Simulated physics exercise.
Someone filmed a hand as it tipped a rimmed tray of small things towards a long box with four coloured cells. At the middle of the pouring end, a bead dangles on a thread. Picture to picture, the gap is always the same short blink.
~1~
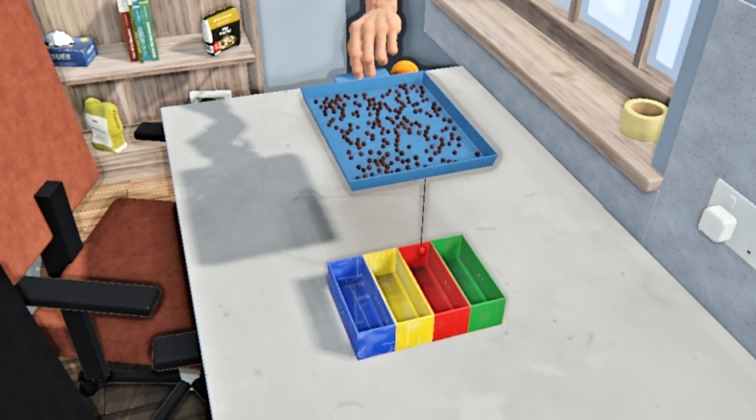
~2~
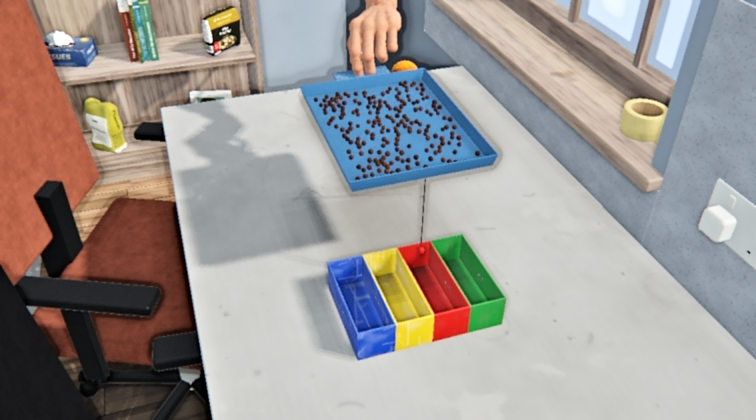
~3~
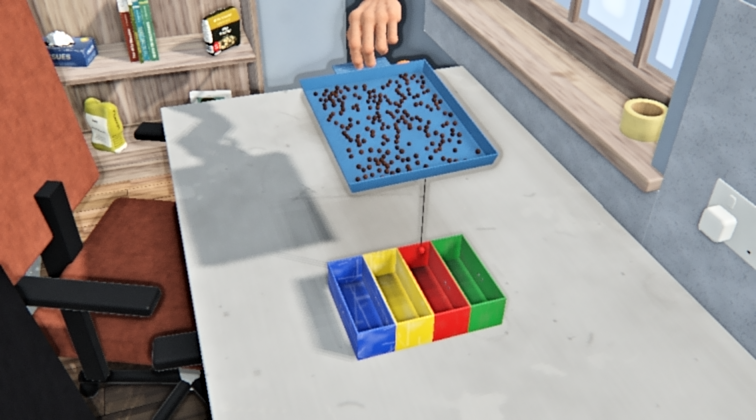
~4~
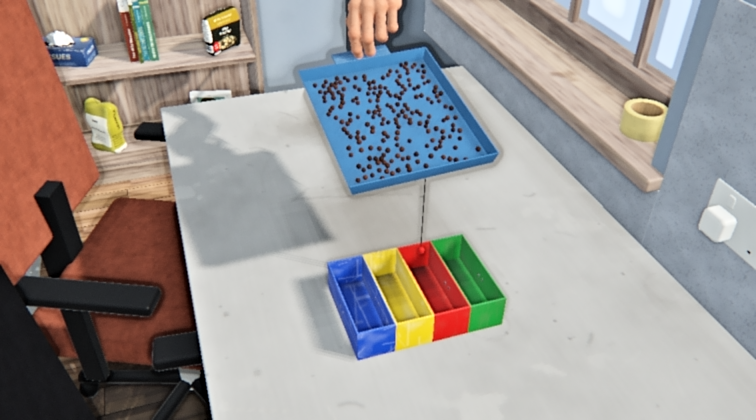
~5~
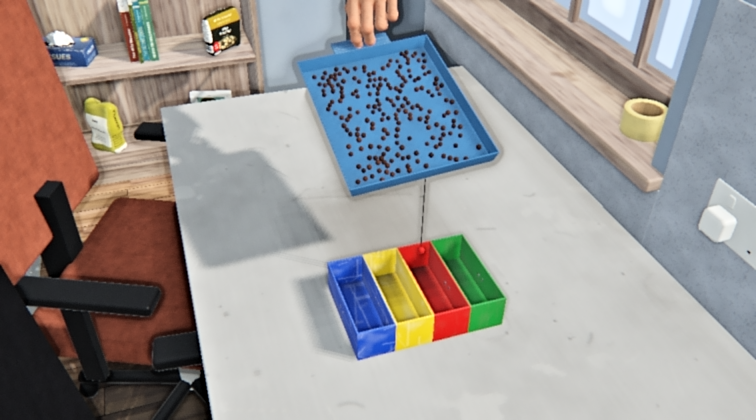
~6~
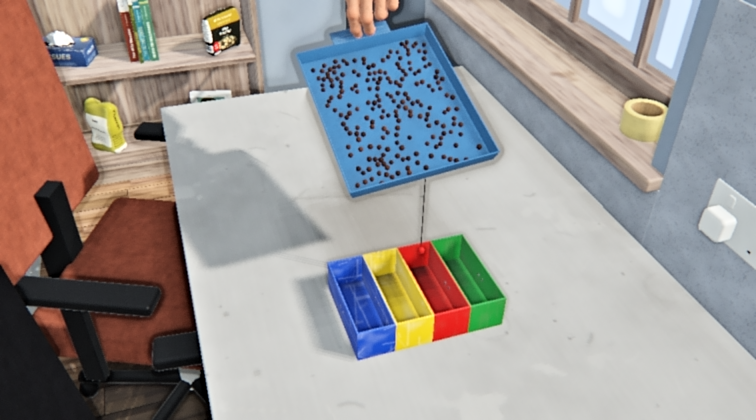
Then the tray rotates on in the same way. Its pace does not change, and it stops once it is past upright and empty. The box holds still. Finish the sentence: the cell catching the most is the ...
... Blue cell.
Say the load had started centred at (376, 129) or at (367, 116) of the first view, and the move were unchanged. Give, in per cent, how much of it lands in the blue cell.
Around 70 in a hundred the first time, around 70 in a hundred the second.
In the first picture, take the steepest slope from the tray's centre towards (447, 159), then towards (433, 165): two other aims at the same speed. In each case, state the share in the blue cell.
Shares: About 0 in a hundred, then about 0 in a hundred.
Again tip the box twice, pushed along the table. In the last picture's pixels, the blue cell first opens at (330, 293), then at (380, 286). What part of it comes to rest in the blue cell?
Close to 10 in a hundred first, close to 60 in a hundred second.
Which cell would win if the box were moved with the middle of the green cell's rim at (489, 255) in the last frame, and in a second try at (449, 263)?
The blue cell, then yellow.
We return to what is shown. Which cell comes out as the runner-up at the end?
The answer here is yellow.
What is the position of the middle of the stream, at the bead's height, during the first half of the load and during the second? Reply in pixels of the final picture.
The early half goes through (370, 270), the late half through (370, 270).
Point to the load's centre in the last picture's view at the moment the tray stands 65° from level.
Centre estimate: (376, 183).
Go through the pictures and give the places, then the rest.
Corners of the pouring end (352, 179) and (494, 154), level; middle of the load (380, 126), allspice berries; bead on its thread (421, 250); blue cell (377, 340); yellow cell (414, 331); red cell (451, 322); green cell (487, 313), in the first picture.
Corners of the pouring end (352, 179) and (494, 153), level; middle of the load (380, 124), in the second picture.
Corners of the pouring end (352, 181) and (494, 152), tipped barely, lowest at the left corner; middle of the load (380, 121), in the third picture.
Corners of the pouring end (352, 184) and (494, 151), tipped a little, lowest at the left corner; middle of the load (380, 115), in the fourth picture.
Corners of the pouring end (352, 186) and (495, 150), tipped a little, lowest at the left corner; middle of the load (380, 110), in the fifth picture.
Corners of the pouring end (352, 189) and (495, 150), tipped clearly, lowest at the left corner; middle of the load (379, 106); blue cell (377, 340); yellow cell (414, 331); red cell (451, 322); green cell (487, 313), in the sixth picture.
Just after the last frame, tray tipped steeply; the larger part on the tray; just a few in the blue cell; just a few in the yellow cell; about a tenth falling or outside the box.
A moment on, tray tipped past a quarter turn; roughly a third on the tray; roughly a quarter in the blue cell; about a tenth in the yellow cell; just a few in the red cell; roughly a third falling or outside the box.
Further on, tray tipped past a quarter turn; roughly two thirds in the blue cell; roughly a quarter in the yellow cell; about a tenth in the red cell; about a tenth falling or outside the box.
When it is over, tray tipped past a quarter turn; roughly two thirds in the blue cell; roughly a quarter in the yellow cell; about a tenth in the red cell; not one in the green cell; about a tenth outside the box.
